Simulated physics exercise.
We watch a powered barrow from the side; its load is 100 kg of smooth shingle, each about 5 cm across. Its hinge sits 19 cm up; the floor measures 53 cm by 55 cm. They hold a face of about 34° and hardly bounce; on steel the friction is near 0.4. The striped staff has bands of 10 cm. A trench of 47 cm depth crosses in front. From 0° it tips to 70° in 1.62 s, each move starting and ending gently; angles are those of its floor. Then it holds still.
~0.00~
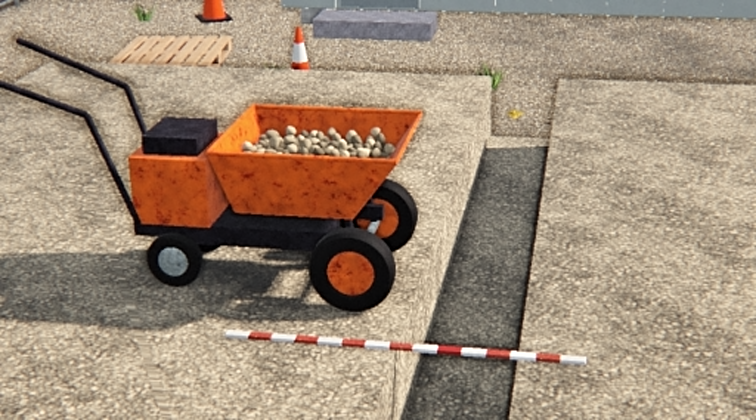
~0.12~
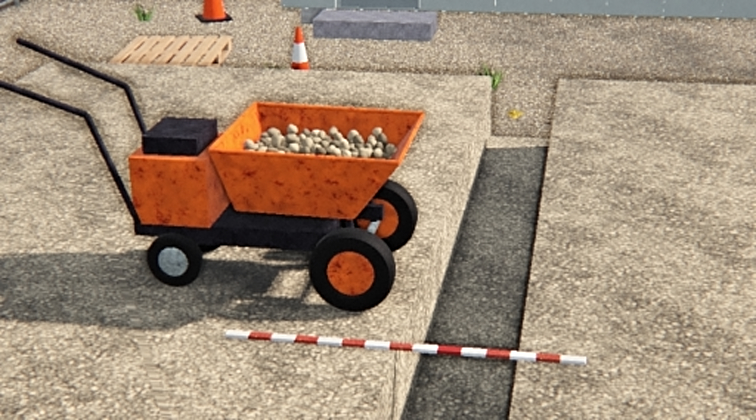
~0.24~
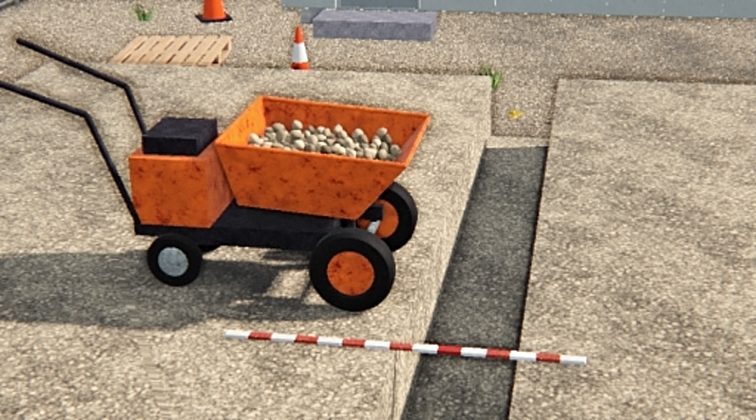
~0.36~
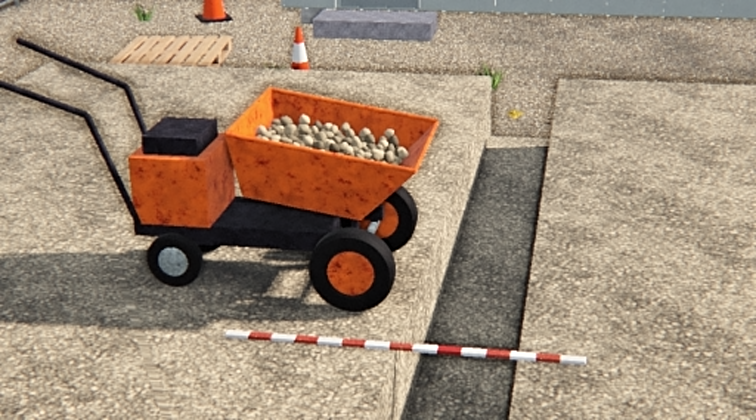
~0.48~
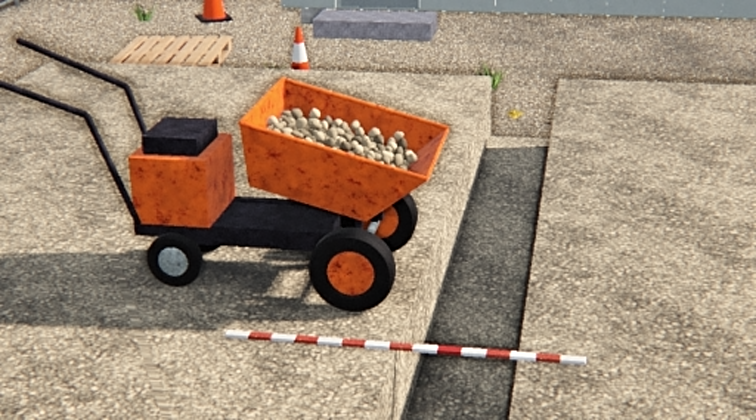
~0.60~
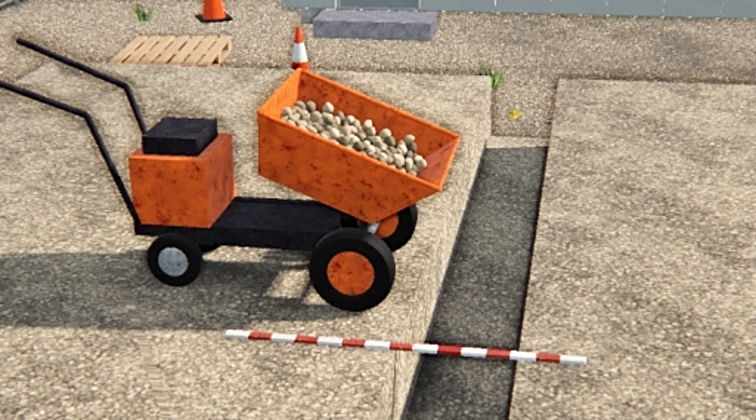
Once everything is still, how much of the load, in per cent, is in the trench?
Close to 65 in a hundred.
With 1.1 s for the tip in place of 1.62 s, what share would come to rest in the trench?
In that case some 55 per cent.
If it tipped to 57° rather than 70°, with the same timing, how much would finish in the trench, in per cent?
In that case some 50 per cent.
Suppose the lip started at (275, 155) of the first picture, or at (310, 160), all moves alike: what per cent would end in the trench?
First some 70, then 100 per cent.
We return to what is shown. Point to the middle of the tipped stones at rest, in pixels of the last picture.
Near (511, 363).
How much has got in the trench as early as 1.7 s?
About 30 per cent by then.
After 1.2 s the floor is at 59°; 100 % in the tray; the foremost stones are at (494, 226).
After 1.7 s the floor is at 70°; 45 % in the tray, 29 % in the trench, 26 % past the trench; the foremost stones are at (625, 297).
After 2.1 s the floor is at 70°; 18 % in the tray, 46 % in the trench, 36 % past the trench; the foremost stones are at (701, 307).
After 4.0 s the floor is at 70°; 0 % in the tray, 65 % in the trench, 35 % past the trench; the foremost stones are at (731, 306).
